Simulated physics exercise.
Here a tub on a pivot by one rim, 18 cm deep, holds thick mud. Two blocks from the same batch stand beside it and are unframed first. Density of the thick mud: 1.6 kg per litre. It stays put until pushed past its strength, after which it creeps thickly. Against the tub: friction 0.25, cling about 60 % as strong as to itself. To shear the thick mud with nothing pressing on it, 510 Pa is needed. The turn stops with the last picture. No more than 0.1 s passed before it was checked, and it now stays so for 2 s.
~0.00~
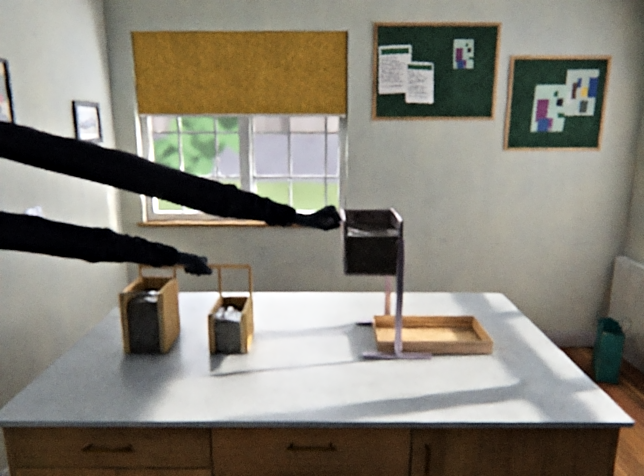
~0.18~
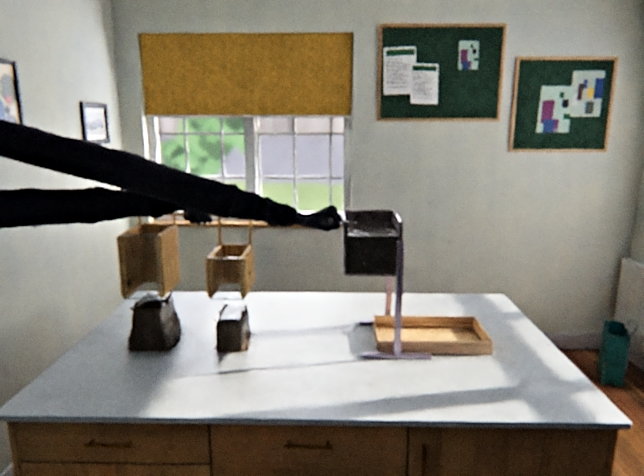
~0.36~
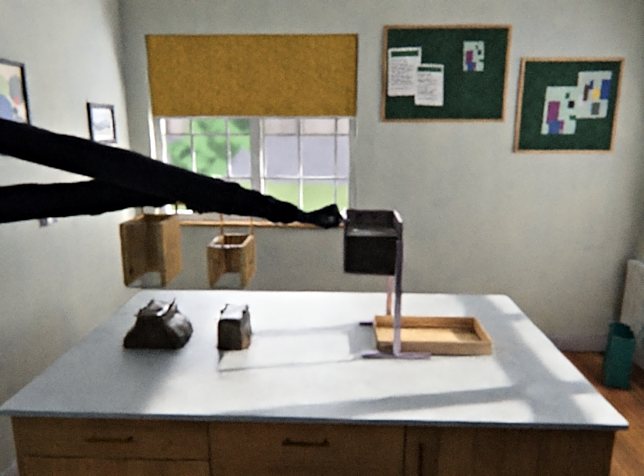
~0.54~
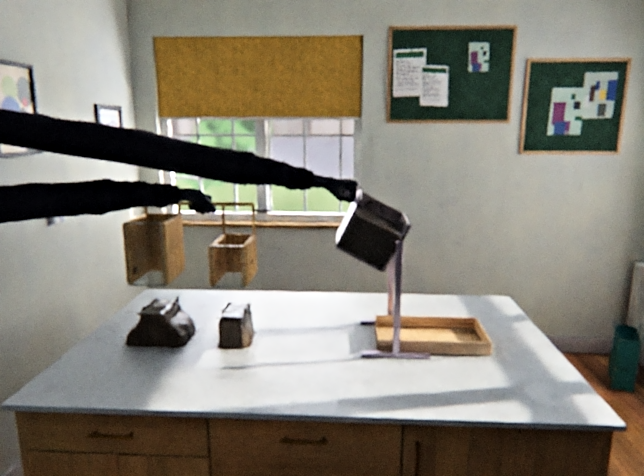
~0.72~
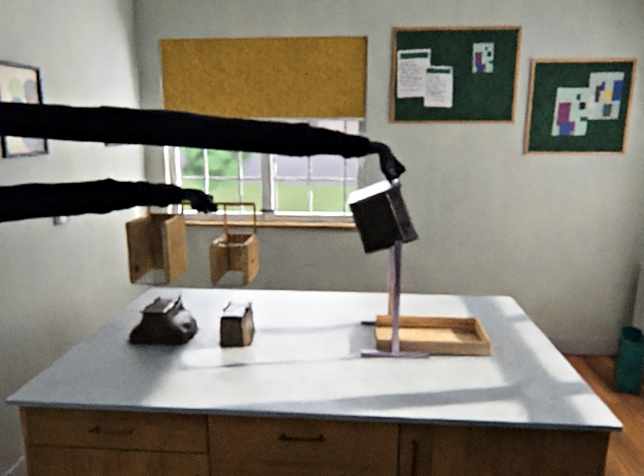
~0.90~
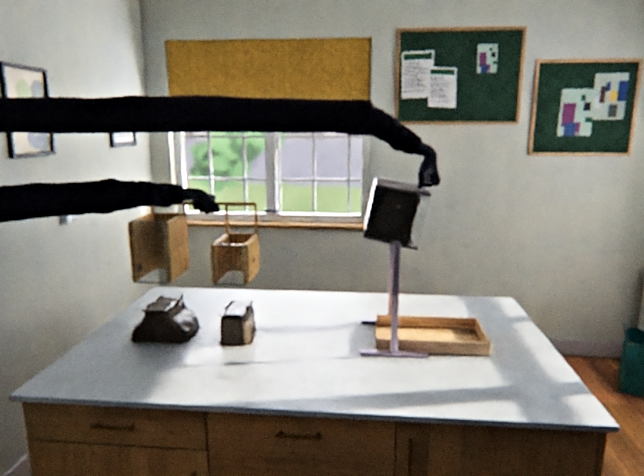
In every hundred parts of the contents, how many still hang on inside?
About 37 in every hundred.
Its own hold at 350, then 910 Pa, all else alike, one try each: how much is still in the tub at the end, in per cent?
Result: 30 % for the first case, 60 % for the second.
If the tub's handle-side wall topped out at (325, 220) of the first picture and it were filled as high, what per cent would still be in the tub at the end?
About 20 per cent.
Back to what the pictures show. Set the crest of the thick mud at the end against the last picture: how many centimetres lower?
Roughly 12 cm.
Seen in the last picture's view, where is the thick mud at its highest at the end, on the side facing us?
I'd say it peaks at roughly (390, 225) in the last picture.
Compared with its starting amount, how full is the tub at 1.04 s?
About 80 %.
After 1.04 s, the tub is at 101 degrees and holds 79 %.
After 1.21 s, the tub is at 101 degrees and holds 41 %.
After 1.38 s, the tub is at 101 degrees and holds 37 %.
After 1.55 s, the tub is at 101 degrees and holds 37 %.
After 2.90 s, the tub is at 101 degrees and holds 37 %.
